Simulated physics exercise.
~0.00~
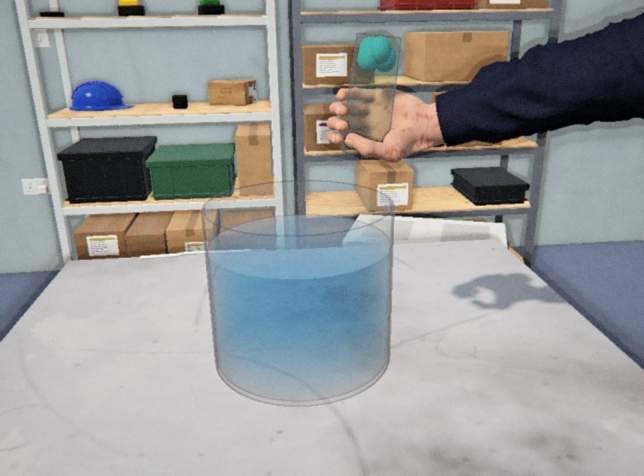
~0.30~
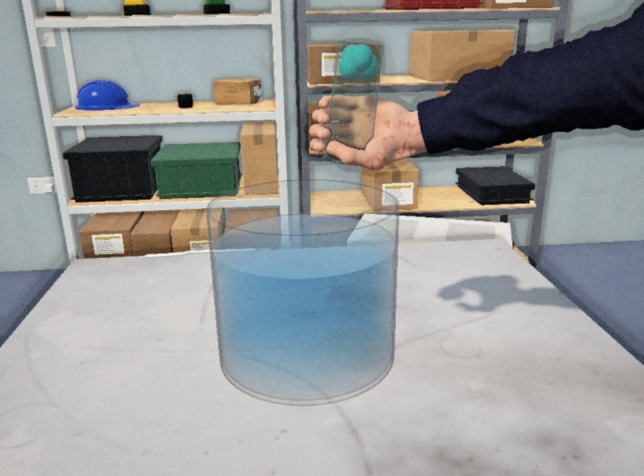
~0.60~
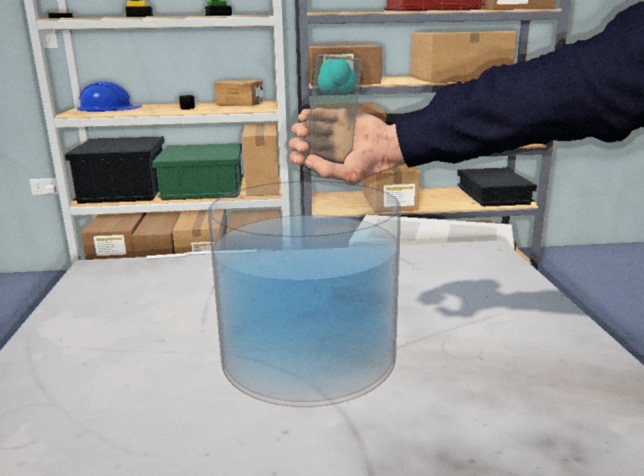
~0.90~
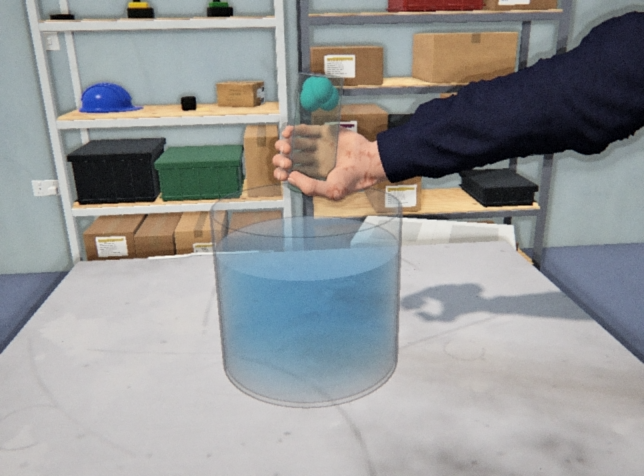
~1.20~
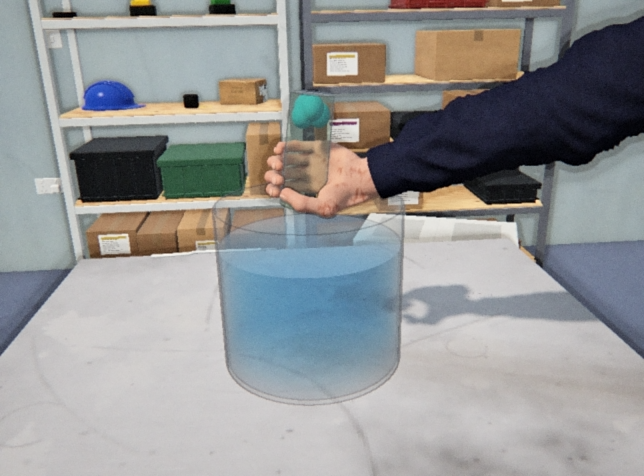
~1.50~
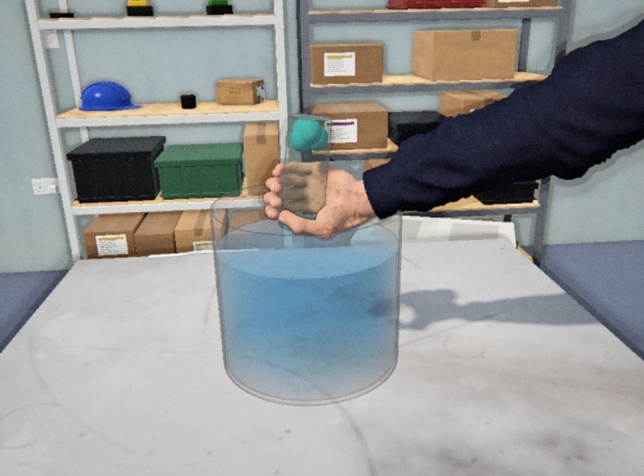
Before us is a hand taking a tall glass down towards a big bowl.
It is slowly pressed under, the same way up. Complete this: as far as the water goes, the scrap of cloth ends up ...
... dry.
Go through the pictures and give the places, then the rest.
The first frame shows tall glass (371, 99) mouth down; above the big bowl.
The second frame shows tall glass (353, 106) mouth down; scrap of cloth (359, 60); coming down.
The third frame shows tall glass (333, 120) mouth down; lower.
The fourth frame shows tall glass (315, 136) mouth down; scrap of cloth (320, 91); lower still.
The fifth frame shows tall glass (307, 153) mouth down; close to the surface.
The sixth frame shows tall glass (305, 175) mouth down; scrap of cloth (309, 132); just over the surface.
By 2.0 s, the tall glass enters the water.
By 2.6 s, air is trapped inside and holds the level down.
By 4.0 s, the tall glass is under, still full of air, and the scrap of cloth is dry.
